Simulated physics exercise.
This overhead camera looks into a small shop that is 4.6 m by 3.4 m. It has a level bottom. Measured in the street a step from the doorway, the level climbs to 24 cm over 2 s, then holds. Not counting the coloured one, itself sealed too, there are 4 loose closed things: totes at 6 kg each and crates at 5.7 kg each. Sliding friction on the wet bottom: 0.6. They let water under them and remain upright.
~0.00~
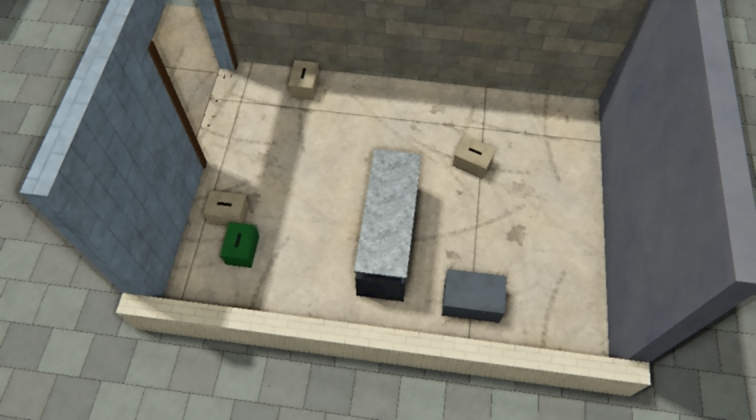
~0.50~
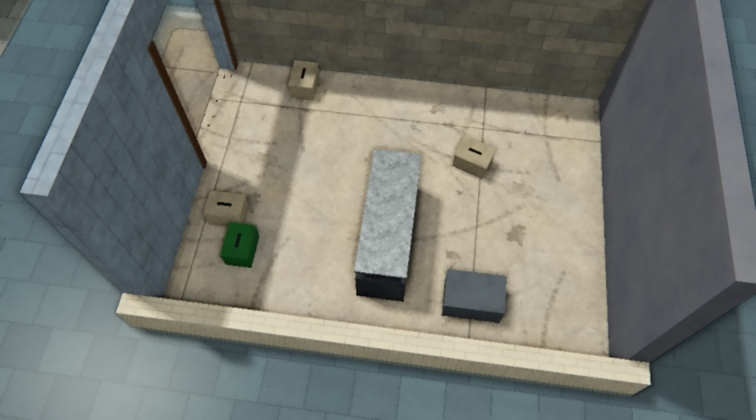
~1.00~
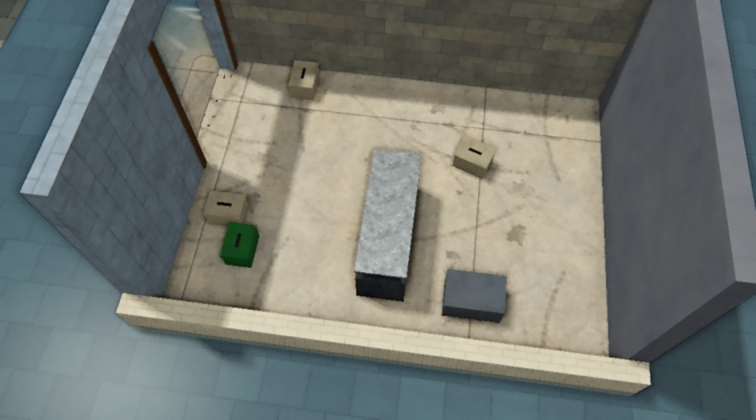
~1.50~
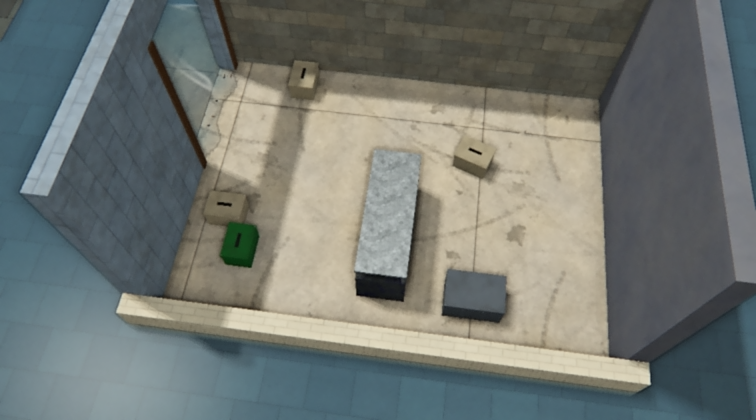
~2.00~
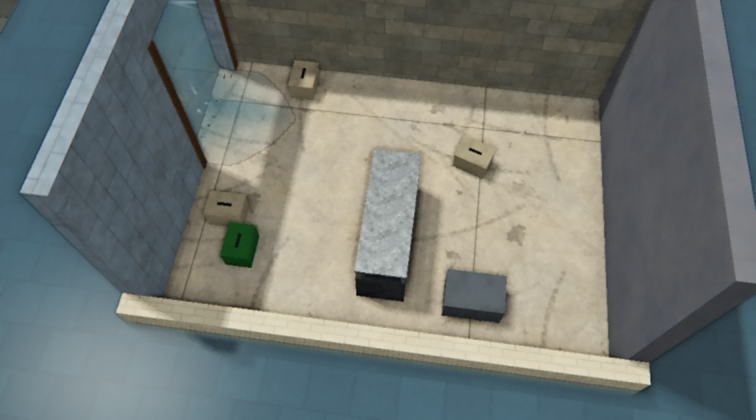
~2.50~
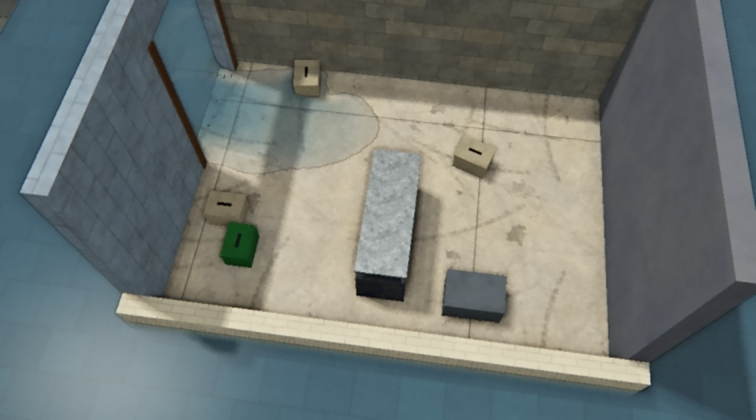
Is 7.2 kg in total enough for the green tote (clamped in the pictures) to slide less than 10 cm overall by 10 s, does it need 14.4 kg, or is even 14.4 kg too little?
It needs 14.4 kg.
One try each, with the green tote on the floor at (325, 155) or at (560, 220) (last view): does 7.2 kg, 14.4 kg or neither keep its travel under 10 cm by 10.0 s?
In that order: No load works; no load works.
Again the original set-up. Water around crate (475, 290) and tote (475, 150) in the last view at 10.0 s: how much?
First about 9 cm, second about 15 cm.
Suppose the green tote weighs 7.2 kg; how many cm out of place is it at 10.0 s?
Close to 20 centimetres.
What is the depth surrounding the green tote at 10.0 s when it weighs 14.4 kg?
About 8 cm.
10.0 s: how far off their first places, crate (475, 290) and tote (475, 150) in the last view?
One is off by 100 cm, the other by 150 cm, in the order asked.
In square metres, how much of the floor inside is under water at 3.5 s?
Some 7.0 m2 of it.
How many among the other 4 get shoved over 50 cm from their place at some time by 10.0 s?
It adds up to 3.
After 3.5 s the green tote would be 0 cm from its start with 7.2 kg and 0 cm from its start with 14.4 kg; 0 cm of water round it then.
After 4.5 s the green tote would be 0 cm from its start with 7.2 kg and 0 cm from its start with 14.4 kg; 0 cm of water round it then.
After 7.0 s the green tote would be 0 cm from its start with 7.2 kg and 0 cm from its start with 14.4 kg; 3 cm of water round it then.
After 10.0 s the green tote would be 22 cm from its start with 7.2 kg and 0 cm from its start with 14.4 kg; 8 cm of water round it then.
